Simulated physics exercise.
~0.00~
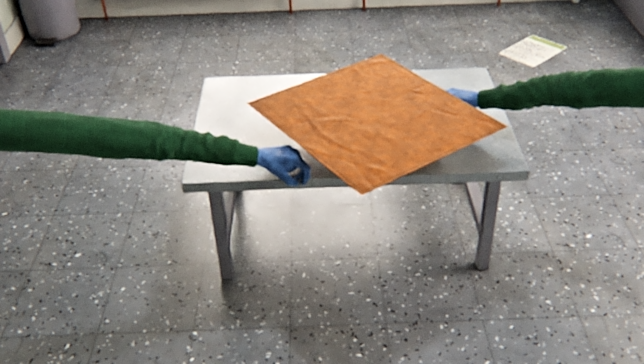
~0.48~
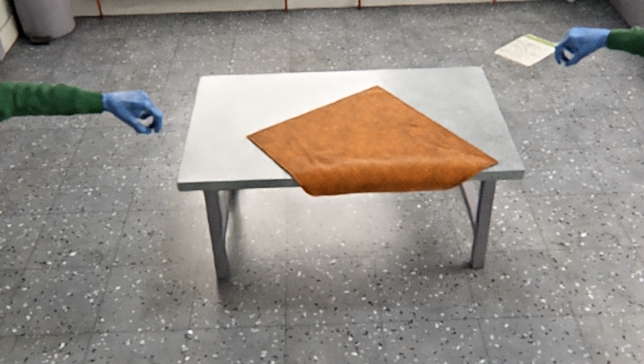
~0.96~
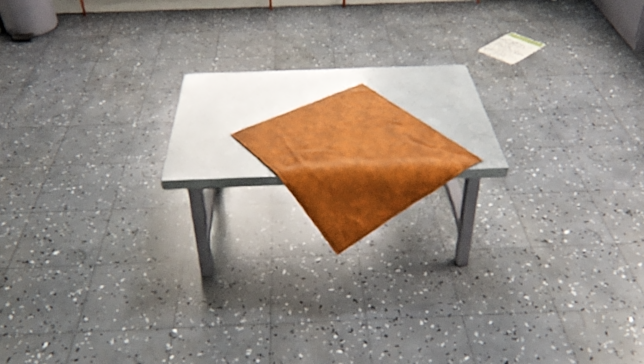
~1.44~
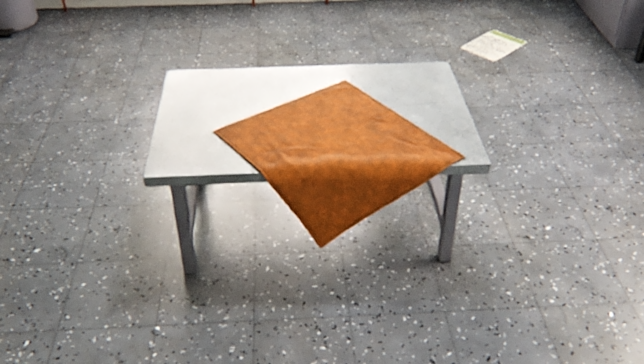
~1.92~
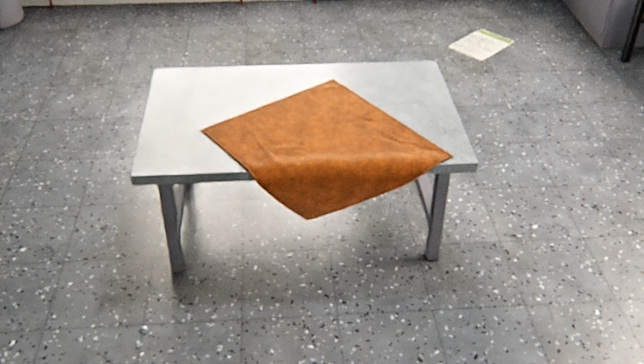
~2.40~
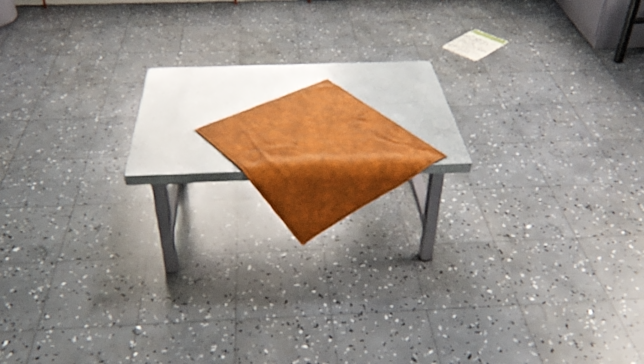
In a room with a speckled grey floor, two gloved hands let go of an orange-brown hand towel over a metal side table, and its front corner drooped over the edge, flapped a little, and stayed hanging with most of the cloth on top.
